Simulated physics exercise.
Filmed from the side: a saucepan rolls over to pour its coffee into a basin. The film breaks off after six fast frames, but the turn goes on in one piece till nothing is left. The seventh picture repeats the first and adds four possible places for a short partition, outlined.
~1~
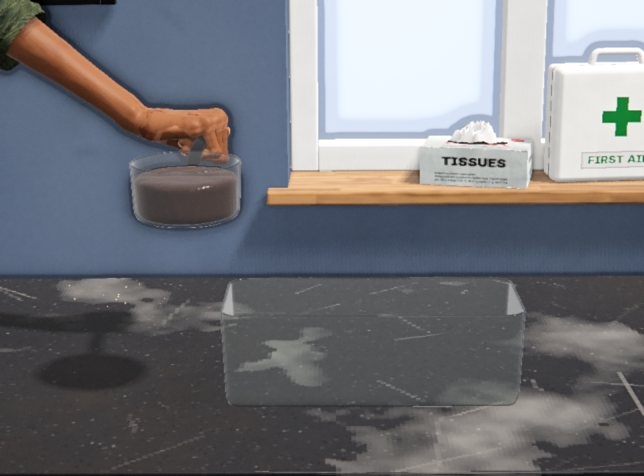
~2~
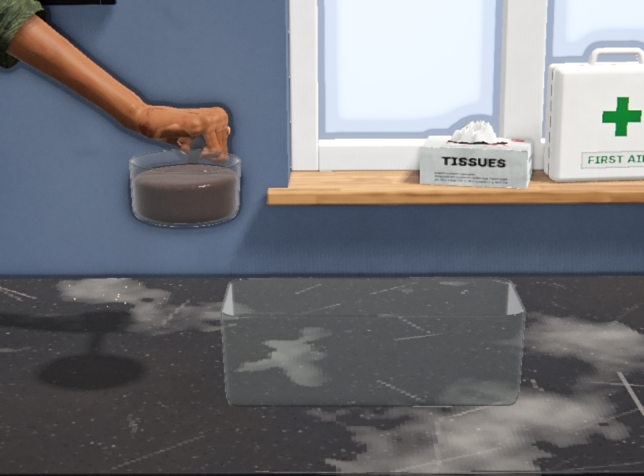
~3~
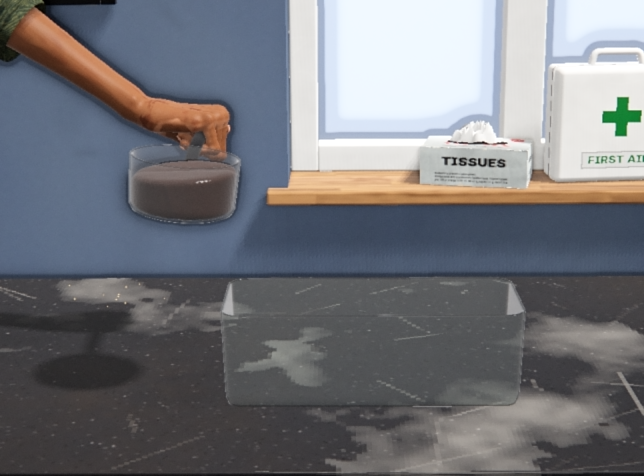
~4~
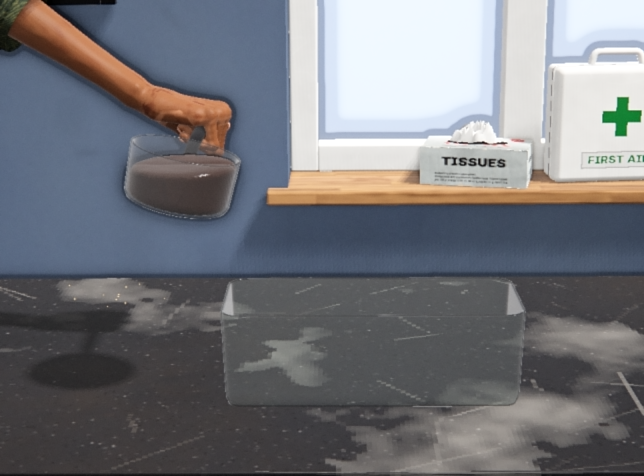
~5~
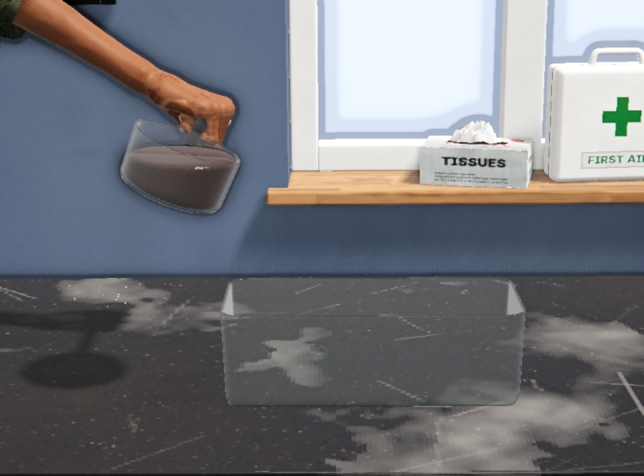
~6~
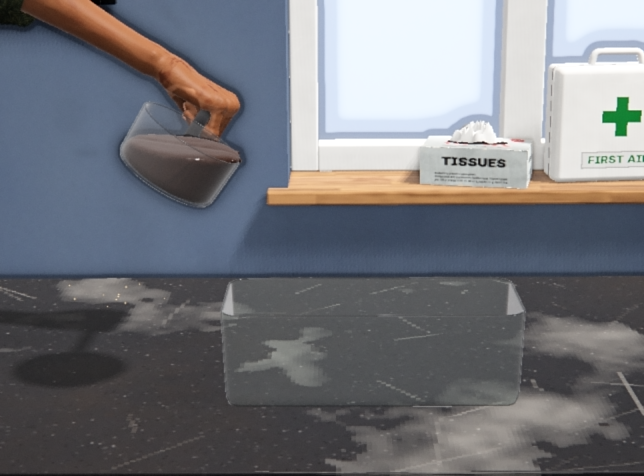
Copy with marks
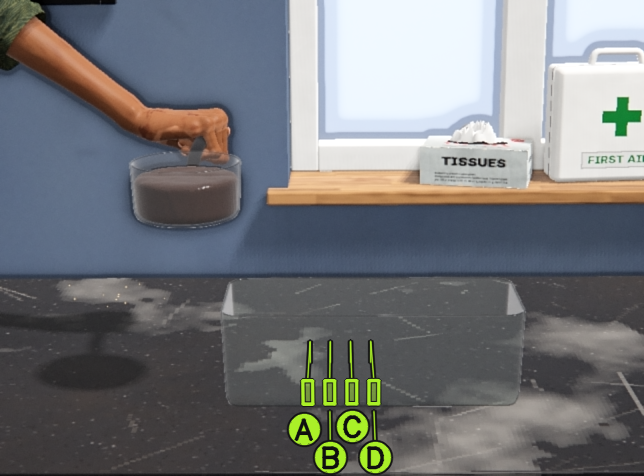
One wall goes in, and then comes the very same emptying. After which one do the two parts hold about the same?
Go for C.
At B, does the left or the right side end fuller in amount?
More ends on the right.
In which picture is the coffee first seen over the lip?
Picture 6.
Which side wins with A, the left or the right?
The right one.
On the marked copy, A at (307, 411); B at (329, 411); C at (351, 411); D at (373, 411).
If A is chosen, about 15 % ends left of the wall and 82 % right of it.
If B is chosen, about 24 % ends left of the wall and 74 % right of it.
If C is chosen, about 47 % ends left of the wall and 51 % right of it.
If D is chosen, about 76 % ends left of the wall and 19 % right of it; 5 % is lost outside.
